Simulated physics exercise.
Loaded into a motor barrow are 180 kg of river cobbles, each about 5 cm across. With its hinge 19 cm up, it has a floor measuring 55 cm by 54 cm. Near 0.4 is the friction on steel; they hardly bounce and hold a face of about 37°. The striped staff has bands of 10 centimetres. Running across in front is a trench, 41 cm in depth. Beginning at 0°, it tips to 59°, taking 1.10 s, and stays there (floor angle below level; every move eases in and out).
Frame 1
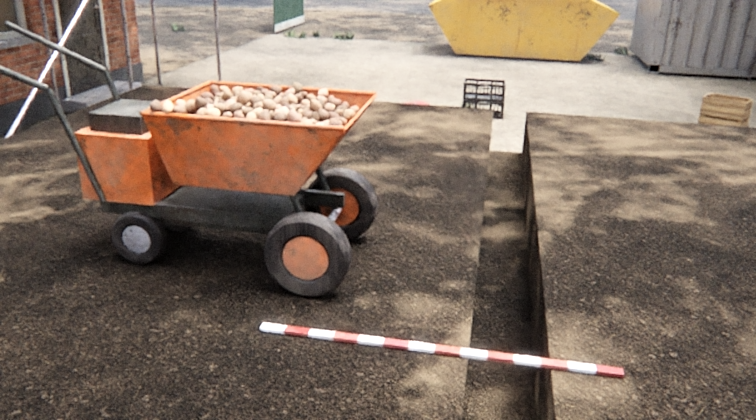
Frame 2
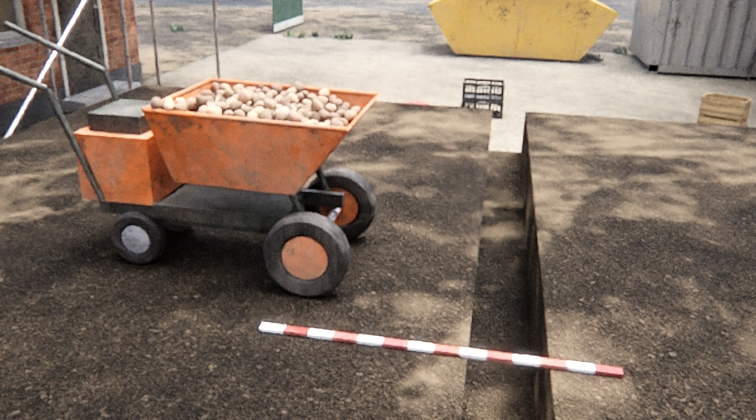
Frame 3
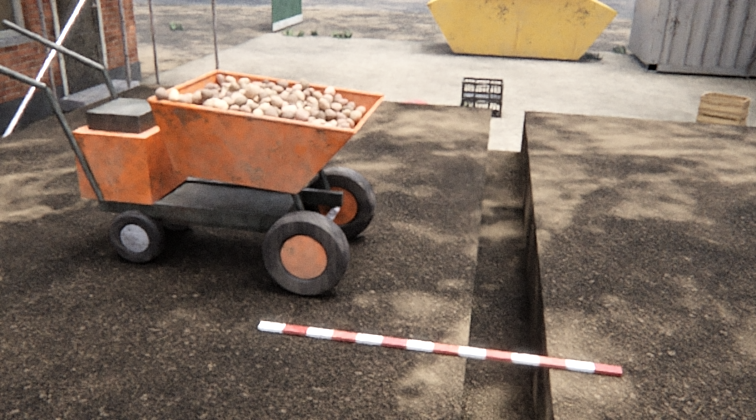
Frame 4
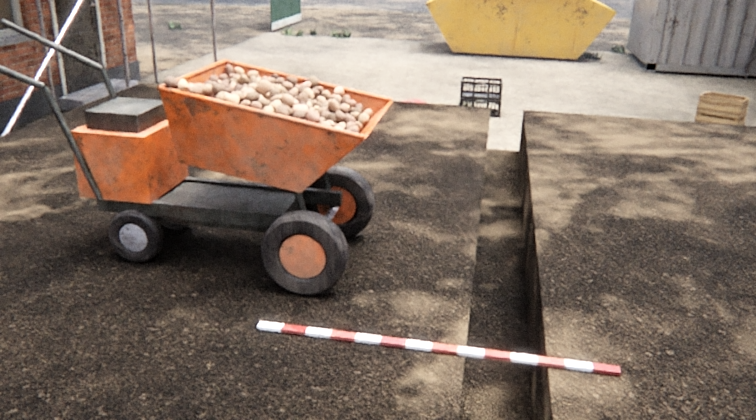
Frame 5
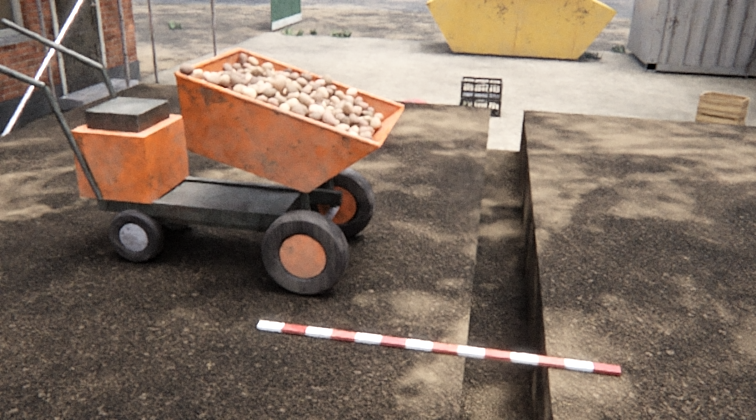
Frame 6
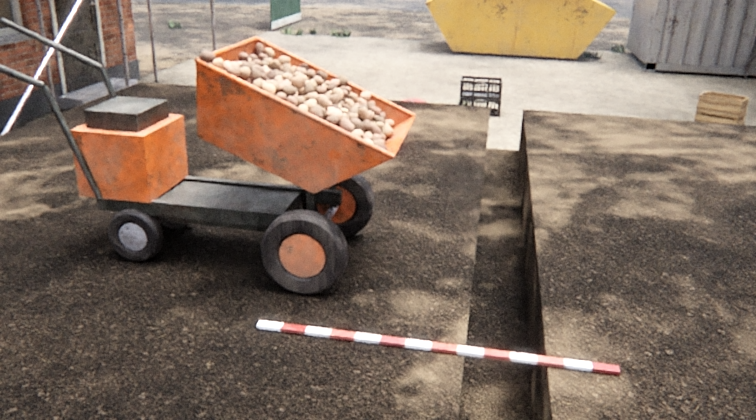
In a yard beside a narrow trench, an orange motor barrow loaded with rounded stones stood still while its skip slowly tilted forward, the back rising and the front edge dipping toward the right.
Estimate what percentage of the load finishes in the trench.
Roughly 57 percent.
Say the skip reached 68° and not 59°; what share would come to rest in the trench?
It comes out at about 95 percent.
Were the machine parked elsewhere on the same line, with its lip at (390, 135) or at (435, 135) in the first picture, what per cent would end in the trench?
Roughly 50 percent for the first, and 20 percent for the second.
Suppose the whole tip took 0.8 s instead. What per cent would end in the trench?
In that case some 55 per cent.
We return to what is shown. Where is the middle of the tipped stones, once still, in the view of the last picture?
Their middle ends up near (498, 338).
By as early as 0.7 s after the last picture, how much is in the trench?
Some 15 per cent.
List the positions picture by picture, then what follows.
In the first frame, lip at (345, 129), floor tilted 0°, highest stones at (263, 96).
In the second frame, the skip is at 1°, its lip at (347, 130); the top of the load is at (257, 94).
In the third frame, the skip is at 4°, its lip at (354, 132); the top of the load is at (258, 88).
In the fourth frame, lip at (364, 138), floor tilted 9°, highest stones at (242, 78).
In the fifth frame, the skip is at 15°, its lip at (379, 146); the top of the load is at (252, 69).
In the sixth frame, lip at (393, 157), floor tilted 22°, highest stones at (255, 59).
Then, 0.4 s after the last picture the floor is at 49°, 100 % in the skip; the foremost stones are at (430, 186).
Then, 0.7 s after the last picture the floor is at 59°, 81 % in the skip, 6 % short of the trench, 13 % in the trench; the foremost stones are at (526, 304).
Then, 1.1 s after the last picture the floor is at 59°, 56 % in the skip, 6 % short of the trench, 36 % in the trench, 2 % past the trench; the foremost stones are at (596, 290).
Then, 3.0 s after the last picture the floor is at 59°, 33 % in the skip, 8 % short of the trench, 57 % in the trench, 2 % past the trench; the foremost stones are at (671, 302).
